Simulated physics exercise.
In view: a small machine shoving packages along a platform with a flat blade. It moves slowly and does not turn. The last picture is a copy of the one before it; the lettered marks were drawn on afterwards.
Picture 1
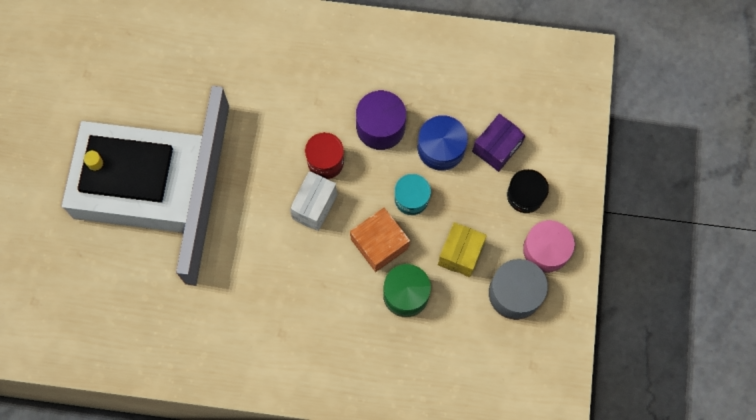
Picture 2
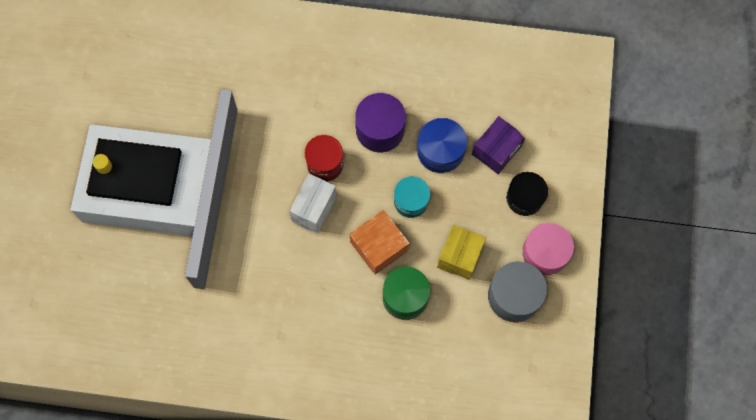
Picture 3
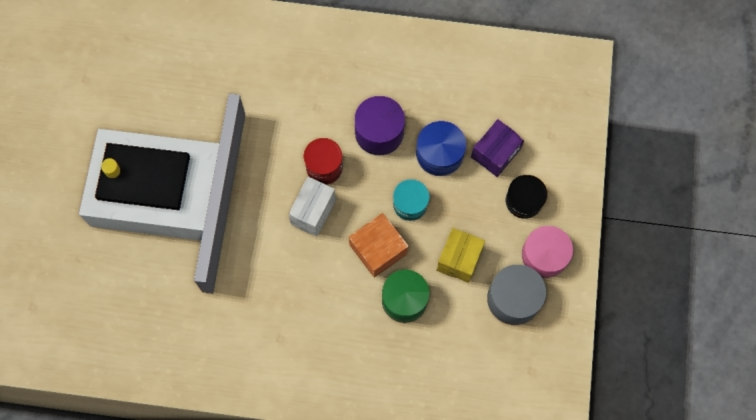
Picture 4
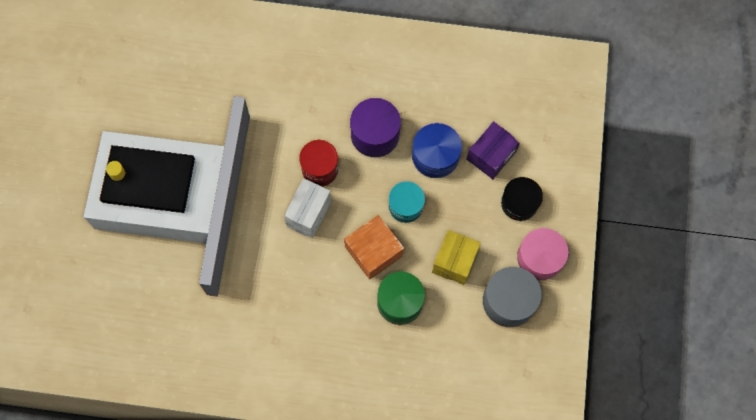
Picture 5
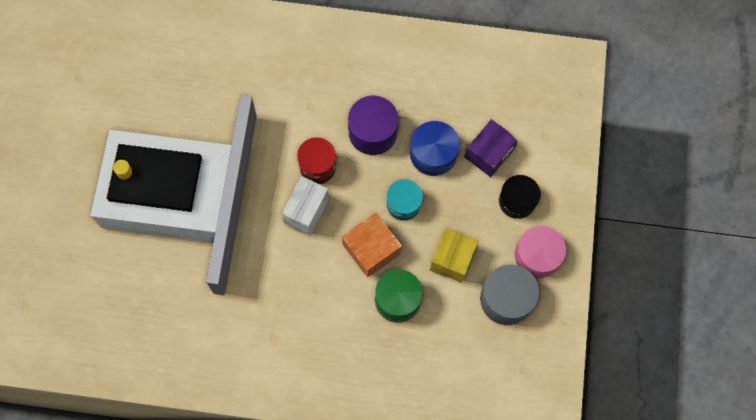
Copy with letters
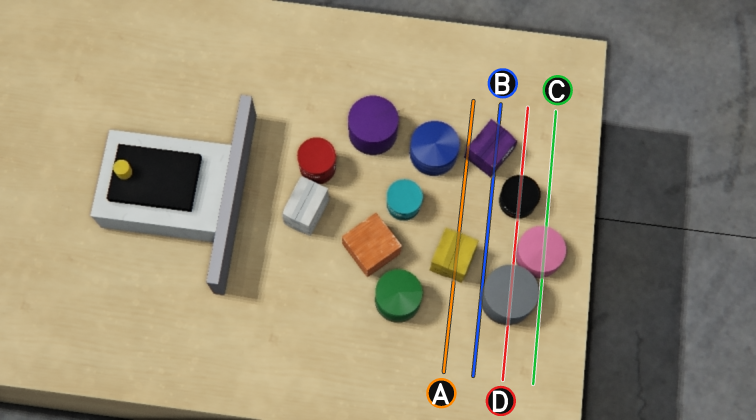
A pale wooden platform with grey floor along its right side is seen from above, slightly tilted in view. A small white machine with a black top, a yellow knob and a flat grey blade sits at left, facing a loose cluster of red, purple, blue, turquoise, black, pink, grey and green canisters among white, orange, yellow and purple boxes. The machine creeps right without turning, its blade nearing the untouched cluster, while the camera drifts very slightly.
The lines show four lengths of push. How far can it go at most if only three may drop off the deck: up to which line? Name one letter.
Line D.
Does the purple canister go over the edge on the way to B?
By then, no.
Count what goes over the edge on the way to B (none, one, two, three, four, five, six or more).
The count is none.
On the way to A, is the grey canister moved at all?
By then, yes.
On the marked copy, A at (459, 231); B at (488, 235); C at (545, 242); D at (516, 238).
With D. Early on, robot (264, 191); purple canister (377, 126); orange crate (381, 251).
Further on, robot (368, 204); black pail (537, 207); purple parcel (539, 149).
At the end, robot (448, 214); pink canister over the edge; black pail over the edge; two fallen.
As for the rest, A is within the limit but short; B is within the limit but short; C drops seven.
